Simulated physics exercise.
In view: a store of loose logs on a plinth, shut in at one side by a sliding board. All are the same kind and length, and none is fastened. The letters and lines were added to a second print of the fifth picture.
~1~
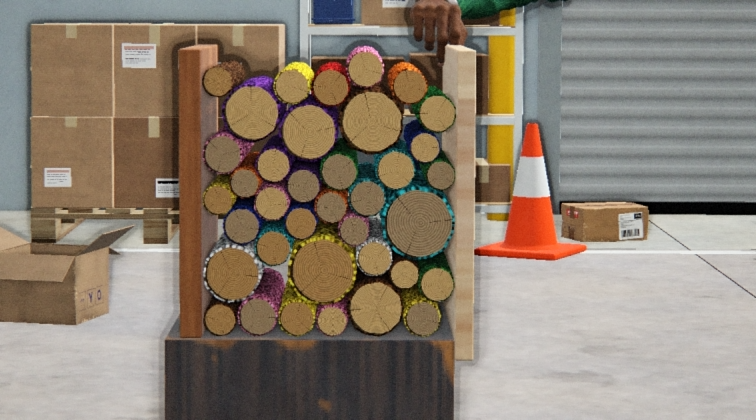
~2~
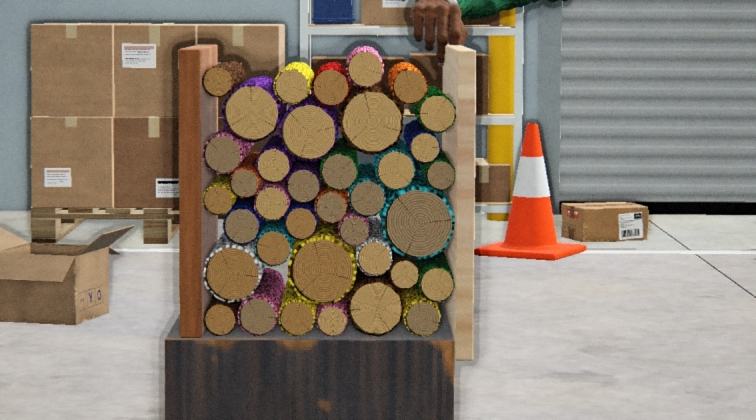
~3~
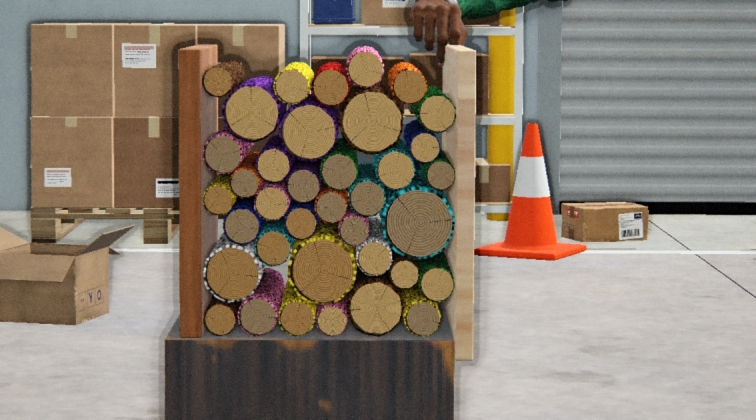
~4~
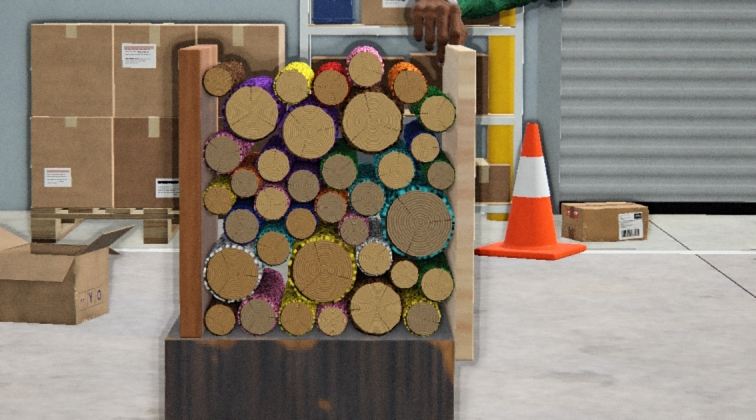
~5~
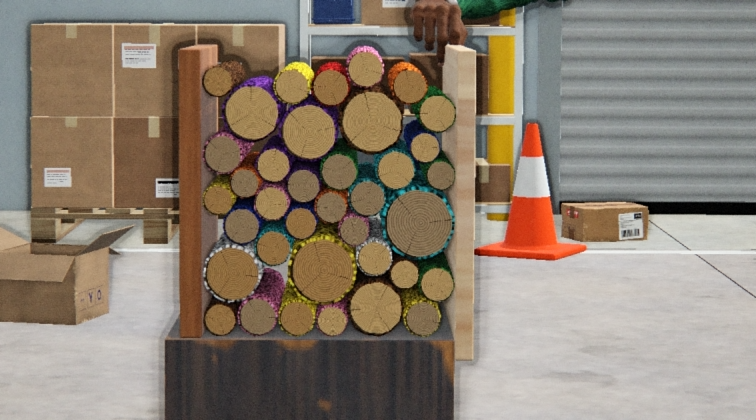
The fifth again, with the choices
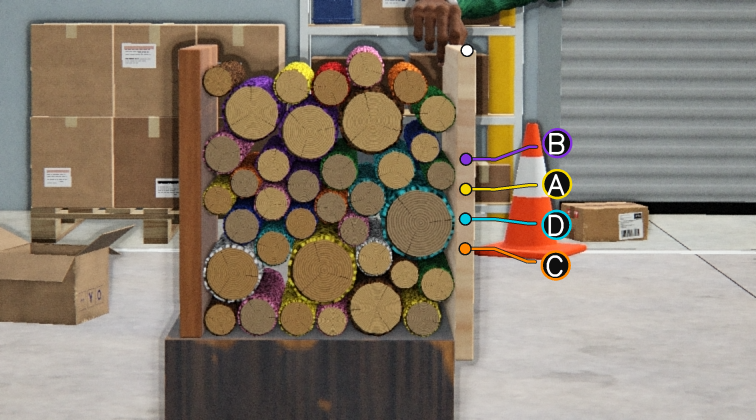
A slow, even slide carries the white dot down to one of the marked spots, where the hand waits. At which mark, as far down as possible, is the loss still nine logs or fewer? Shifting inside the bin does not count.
It can be let down to C.
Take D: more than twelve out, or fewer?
At D, fewer than twelve.
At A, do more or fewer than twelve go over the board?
At A, fewer than twelve.
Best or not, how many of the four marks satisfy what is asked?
Four of them.
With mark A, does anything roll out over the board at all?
Yes.
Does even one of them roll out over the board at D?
At D: Yes.
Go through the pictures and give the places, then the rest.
A log (422, 318); a log (374, 259); a log (354, 231), in the first picture.
A log (354, 231); a log (303, 186), in the second picture.
A log (223, 155); a log (424, 147), in the third picture.
A log (217, 81); side board (457, 191), in the fourth picture.
A log (220, 320); a log (422, 318); a log (374, 259), in the fifth picture.
On the marked copy, A at (466, 189); B at (466, 159); C at (465, 249); D at (466, 219); the white dot at (467, 51).
Following C. Soon after the start, top of the board (457, 134).
Later, top of the board (456, 229).
In the end, top of the board (455, 248), about four out over the board.
As for the rest, A one out over the board; B one out over the board; D about four out over the board.
